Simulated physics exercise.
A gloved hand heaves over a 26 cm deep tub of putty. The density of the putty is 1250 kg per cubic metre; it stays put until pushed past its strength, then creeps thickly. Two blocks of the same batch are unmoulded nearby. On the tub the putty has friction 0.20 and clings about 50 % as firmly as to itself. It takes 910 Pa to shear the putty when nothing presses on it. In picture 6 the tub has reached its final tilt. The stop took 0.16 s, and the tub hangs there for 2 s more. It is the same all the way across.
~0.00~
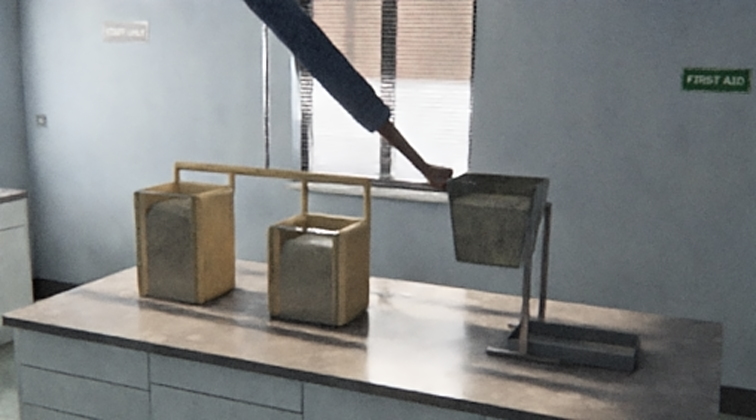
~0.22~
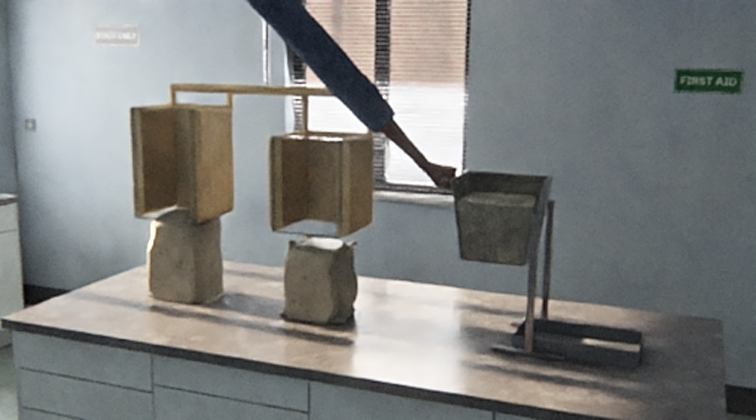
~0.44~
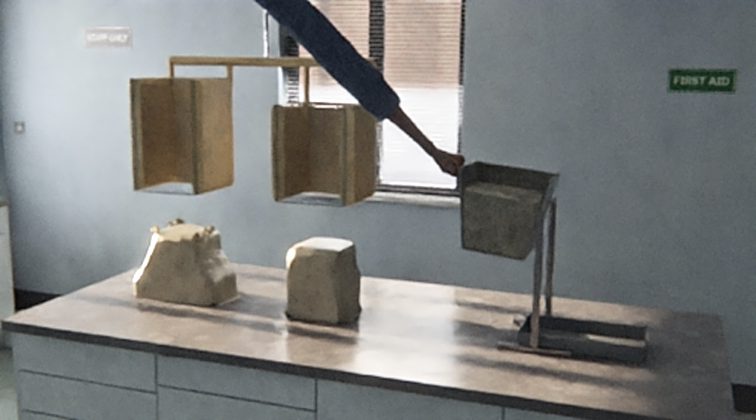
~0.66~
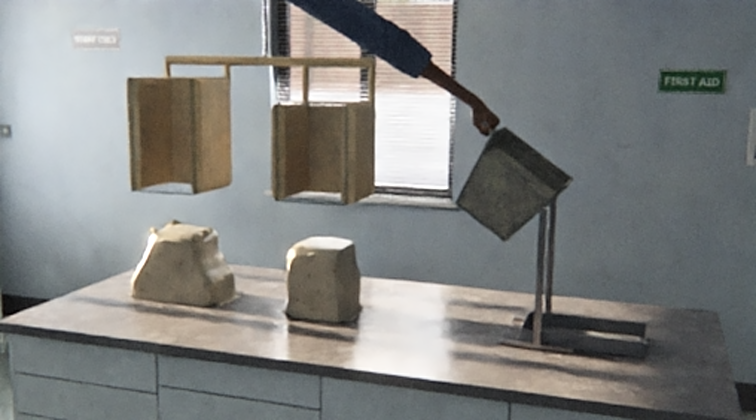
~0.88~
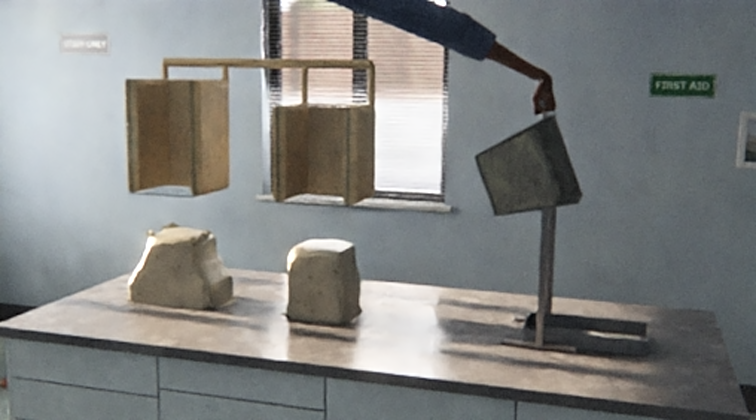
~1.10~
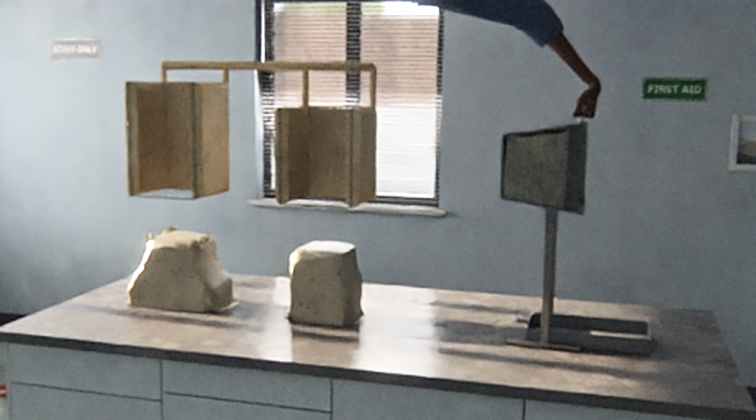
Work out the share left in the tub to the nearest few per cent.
About 100 %.
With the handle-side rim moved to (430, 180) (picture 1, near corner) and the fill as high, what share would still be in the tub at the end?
It would be near 50 %.
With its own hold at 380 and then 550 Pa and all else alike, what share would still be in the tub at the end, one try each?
In that order: 40 %, 45 %.
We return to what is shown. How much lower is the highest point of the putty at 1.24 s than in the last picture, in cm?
Some 2 cm.
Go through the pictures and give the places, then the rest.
In the first frame, handle-side rim at (449, 181), tilt 0 degrees; crest of the putty at (503, 207); block heights 37 cm, 28 cm (left to right).
In the second frame, handle-side rim at (453, 179), tilt 0 degrees; crest of the putty at (508, 205); block heights 34 cm, 28 cm (left to right).
In the third frame, handle-side rim at (462, 168), tilt 6 degrees; crest of the putty at (469, 191); block heights 28 cm, 27 cm (left to right).
In the fourth frame, handle-side rim at (495, 133), tilt 35 degrees; crest of the putty at (488, 155); block heights 27 cm, 27 cm (left to right).
In the fifth frame, handle-side rim at (549, 119), tilt 68 degrees; crest of the putty at (529, 132); block heights 27 cm, 27 cm (left to right).
In the sixth frame, handle-side rim at (586, 126), tilt 89 degrees; crest of the putty at (561, 132); block heights 27 cm, 27 cm (left to right).
After 1.24 s, the tub is at 89 degrees and holds 100 %.
After 1.41 s, the tub is at 89 degrees and holds 100 %.
After 1.58 s, the tub is at 89 degrees and holds 100 %.
After 1.75 s, the tub is at 89 degrees and holds 100 %.
After 3.10 s, the tub is at 89 degrees and holds 100 %.
